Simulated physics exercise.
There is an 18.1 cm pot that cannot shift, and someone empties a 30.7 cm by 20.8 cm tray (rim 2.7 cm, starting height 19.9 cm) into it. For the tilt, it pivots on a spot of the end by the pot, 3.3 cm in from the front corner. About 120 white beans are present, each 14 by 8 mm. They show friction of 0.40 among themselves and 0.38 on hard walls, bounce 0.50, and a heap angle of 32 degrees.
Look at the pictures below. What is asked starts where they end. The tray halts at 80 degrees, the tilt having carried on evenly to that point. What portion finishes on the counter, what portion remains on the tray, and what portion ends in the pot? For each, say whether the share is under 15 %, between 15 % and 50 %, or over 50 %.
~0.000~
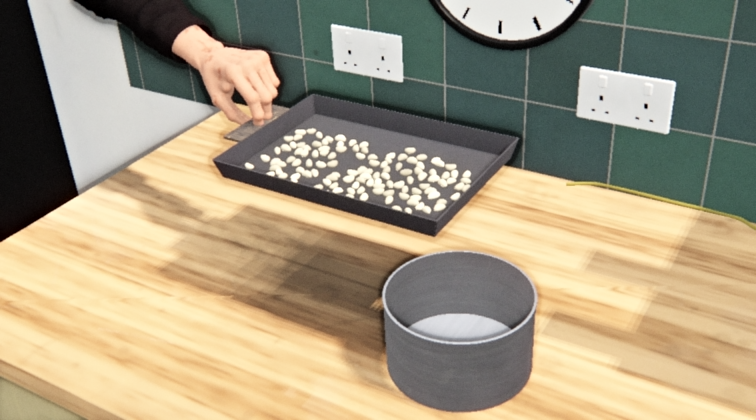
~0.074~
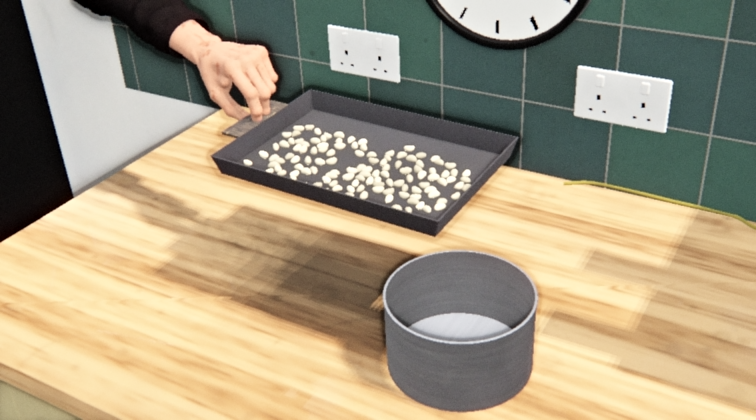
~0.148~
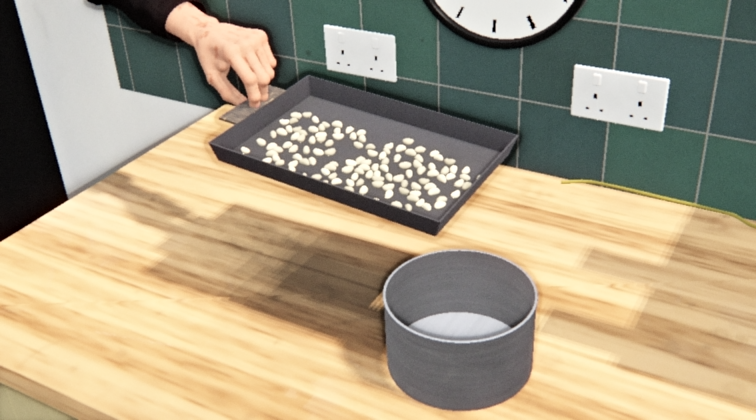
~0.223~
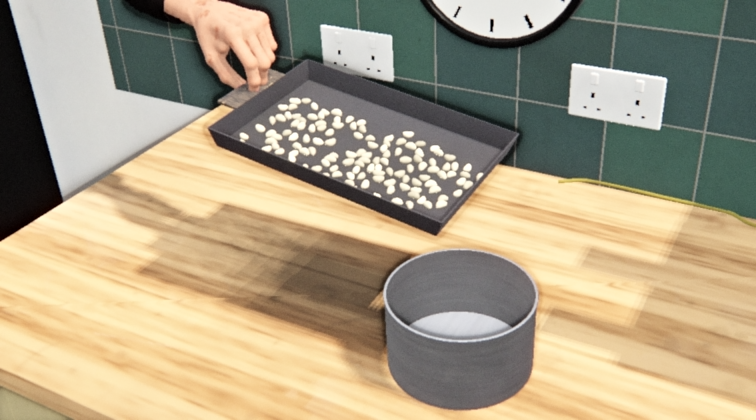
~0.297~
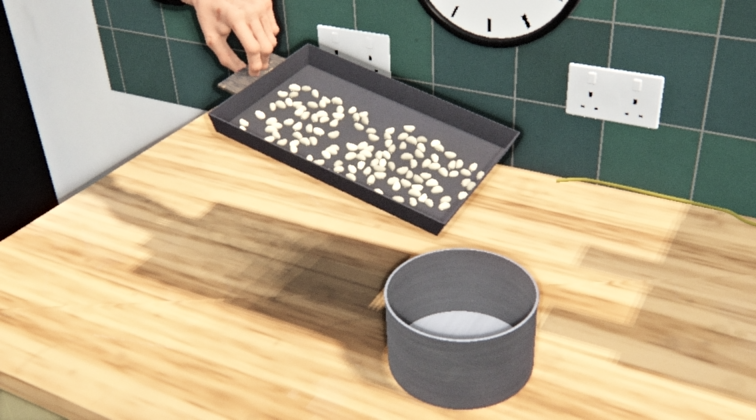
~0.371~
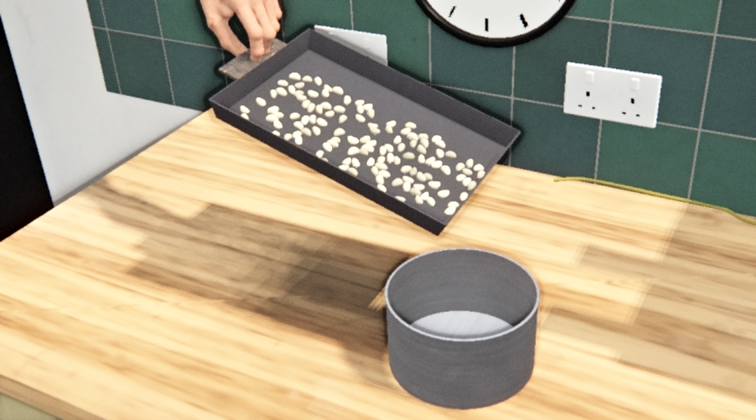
As I see it, counter: A meager amount; left on the tray: A reasonable amount; pot: More than the rest combined.
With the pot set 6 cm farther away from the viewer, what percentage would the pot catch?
35 per cent.
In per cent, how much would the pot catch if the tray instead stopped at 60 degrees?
Then about 10 per cent.
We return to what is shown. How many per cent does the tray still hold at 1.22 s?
About 95 per cent.
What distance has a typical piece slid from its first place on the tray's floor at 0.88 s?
Displacement on the tray: Roughly 12 cm.
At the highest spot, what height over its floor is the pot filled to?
About 1.5 centimetres.
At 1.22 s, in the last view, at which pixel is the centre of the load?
I reckon close to (461, 199).
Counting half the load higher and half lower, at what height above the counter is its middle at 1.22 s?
I'd say near 22 cm.
Then, at 0.88 s, tilt 47 degrees; the tray holds 100 %, the pot 0 %.
Then, at 1.22 s, tilt 67 degrees; the tray holds 95 %, the pot 5 %.
Then, at 1.65 s, tilt 80 degrees; the tray holds 75 %, the pot 15 %.
In the end, at 3.2 s, counter 5 %, tray 40 %, pot 60 %.
